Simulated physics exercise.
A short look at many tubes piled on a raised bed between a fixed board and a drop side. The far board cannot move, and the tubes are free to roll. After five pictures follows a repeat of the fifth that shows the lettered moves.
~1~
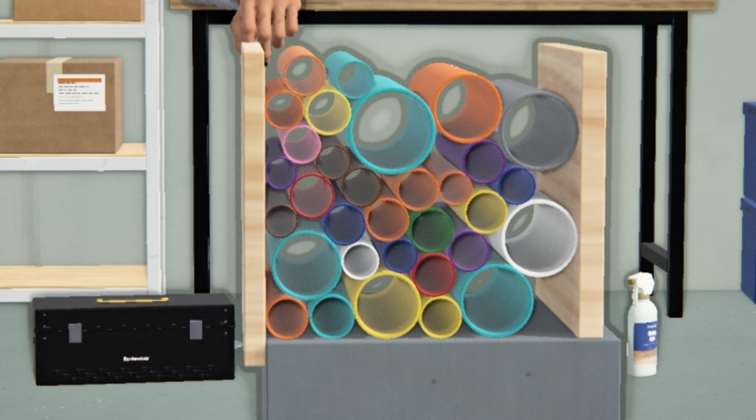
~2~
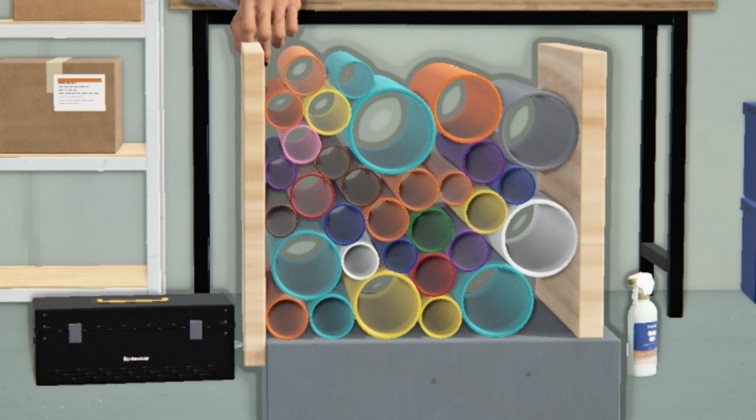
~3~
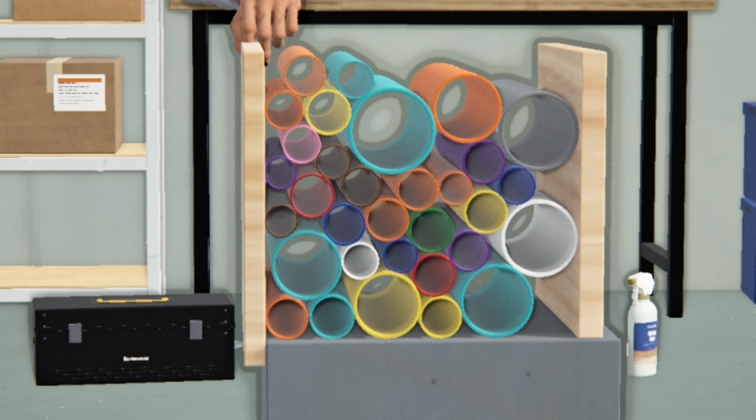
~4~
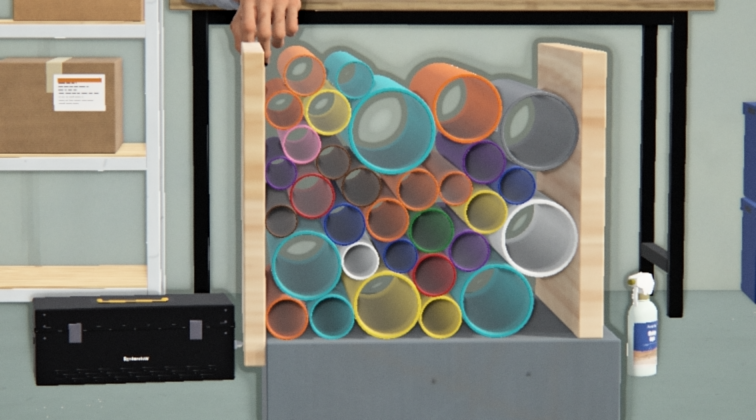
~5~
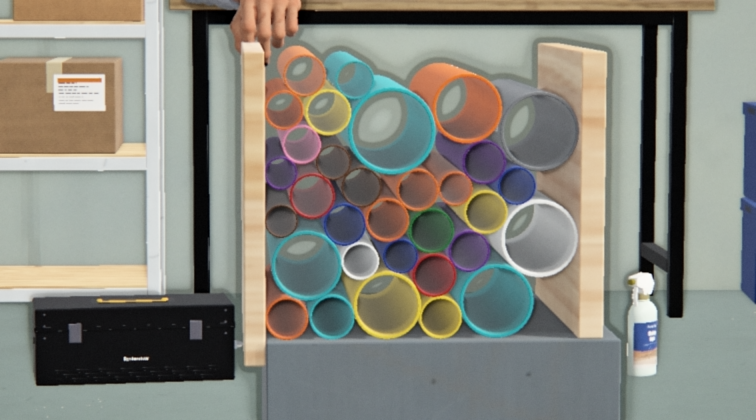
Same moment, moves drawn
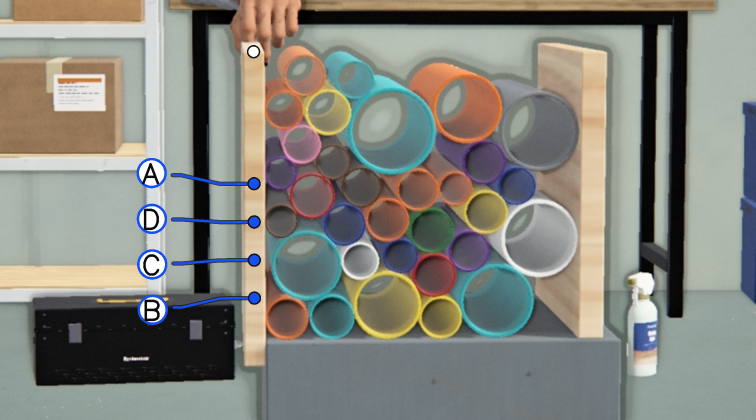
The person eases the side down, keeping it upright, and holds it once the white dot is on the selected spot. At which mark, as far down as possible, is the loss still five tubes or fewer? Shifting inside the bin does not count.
It can be let down to A.
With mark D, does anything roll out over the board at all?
Yes, at D.
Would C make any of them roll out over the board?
At C: Yes.
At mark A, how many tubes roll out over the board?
With A, two.
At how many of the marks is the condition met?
The number is one.
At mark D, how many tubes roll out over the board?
At D the number is six.
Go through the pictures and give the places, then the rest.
In the first frame, a yellow tube (328, 112); an orange tube (467, 108); side board (252, 191).
In the second frame, side board (252, 191); an orange tube (286, 319).
In the third frame, a turquoise tube (307, 266); a blue tube (345, 225).
In the fourth frame, a purple tube (281, 174); an orange tube (417, 190).
In the fifth frame, a yellow tube (328, 112); an orange tube (467, 108); side board (252, 191).
On the marked copy, A at (254, 183); B at (254, 298); C at (254, 260); D at (254, 222); the white dot at (254, 52).
Taking A. A third of the way, top of the board (265, 115).
Two thirds of the way, top of the board (265, 182).
When it is over, top of the board (265, 182), two out over the board.
As for the rest, B more than five out over the board; C more than five out over the board; D six out over the board.
